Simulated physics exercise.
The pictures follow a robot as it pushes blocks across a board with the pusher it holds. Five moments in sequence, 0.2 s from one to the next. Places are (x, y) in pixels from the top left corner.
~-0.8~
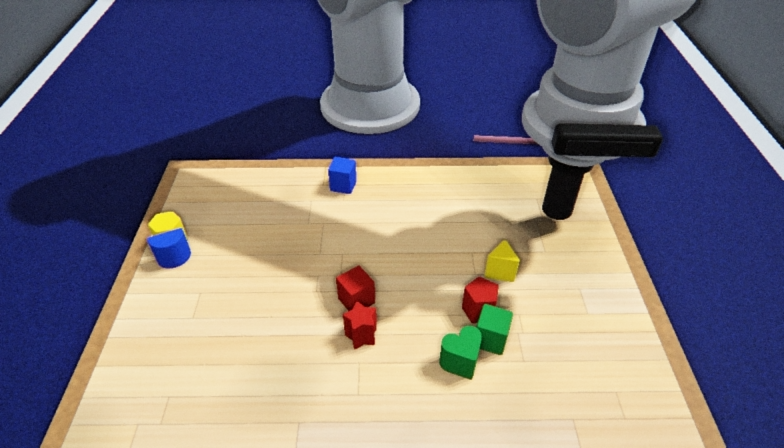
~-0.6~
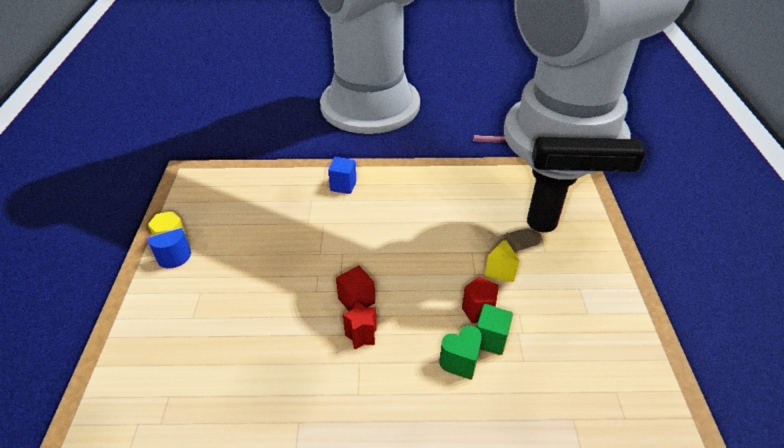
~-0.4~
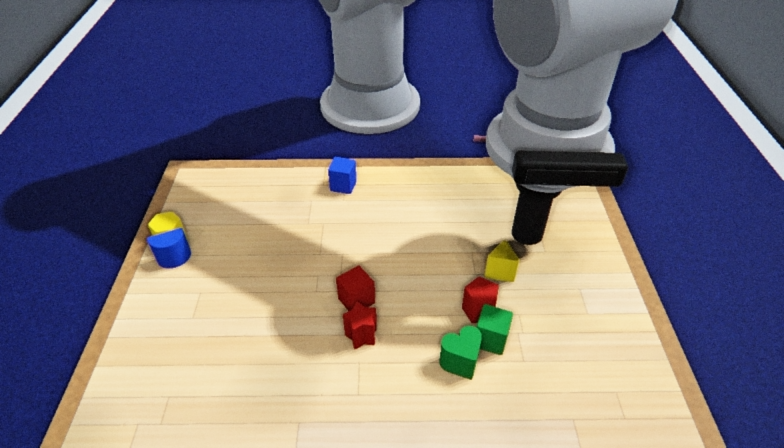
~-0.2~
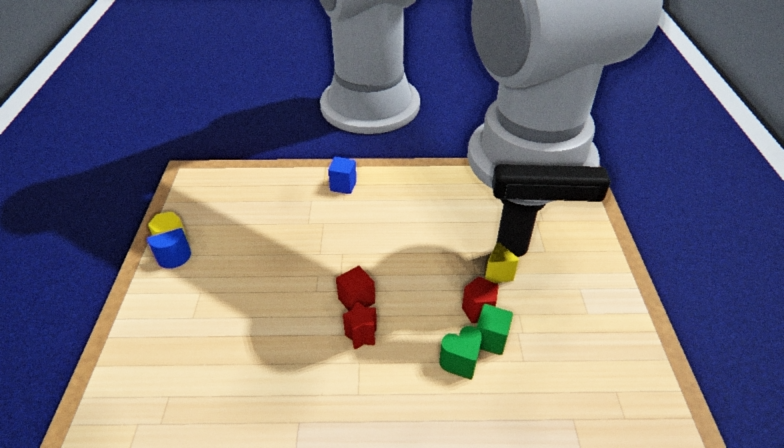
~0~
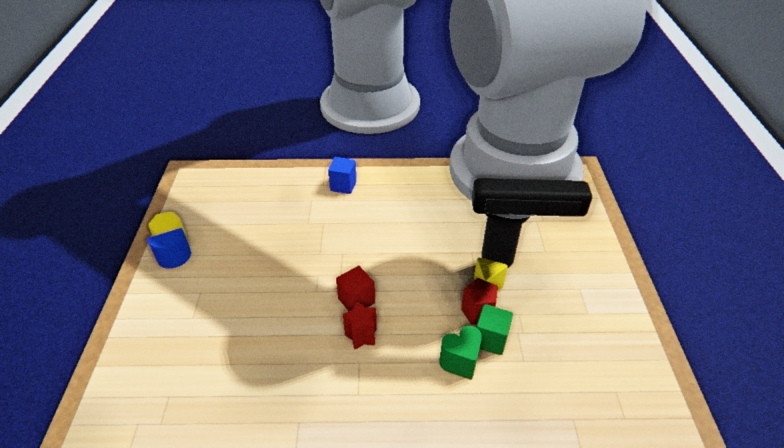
A grey robot arm with a black pusher reaches over a pale wooden board on a blue floor, seen from above by a still camera. Red blocks sit mid-board, a yellow block, another red one and two green ones to the right, blue and yellow ones farther left. The pusher moves down and leftward, nudging the right-hand yellow block slightly toward the red one.
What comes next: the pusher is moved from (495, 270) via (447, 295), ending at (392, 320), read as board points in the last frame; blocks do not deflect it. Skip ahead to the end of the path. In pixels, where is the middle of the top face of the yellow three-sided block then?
Around pixel (423, 314).
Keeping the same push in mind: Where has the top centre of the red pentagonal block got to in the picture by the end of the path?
So, by the moment the path ends, you'll find the top centre of the red pentagonal block at (467, 304).
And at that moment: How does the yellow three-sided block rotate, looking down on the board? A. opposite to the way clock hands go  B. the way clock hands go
It's A.
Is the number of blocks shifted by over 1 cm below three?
Answer: Yes.
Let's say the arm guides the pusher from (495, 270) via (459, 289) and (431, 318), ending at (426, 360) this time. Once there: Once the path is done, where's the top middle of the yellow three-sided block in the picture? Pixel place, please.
Pixel (401, 353).
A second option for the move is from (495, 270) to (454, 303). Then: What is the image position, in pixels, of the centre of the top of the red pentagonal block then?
When the path ends, it will be at (465, 311).
The first path, step by step. One third of the way, pusher (464, 275); red pentagonal block (467, 302), turned 60° anticlockwise; yellow three-sided block (453, 284); green square block (497, 322).
Two thirds of the way, pusher (430, 292); red pentagonal block (467, 304), turned 70° anticlockwise; yellow three-sided block (428, 306), turned 20° anticlockwise; green square block (497, 322).
At the end, pusher (392, 308); red star block still; red pentagonal block (467, 304), turned 70° anticlockwise; yellow three-sided block (423, 314), turned 45° anticlockwise; green square block (497, 322).
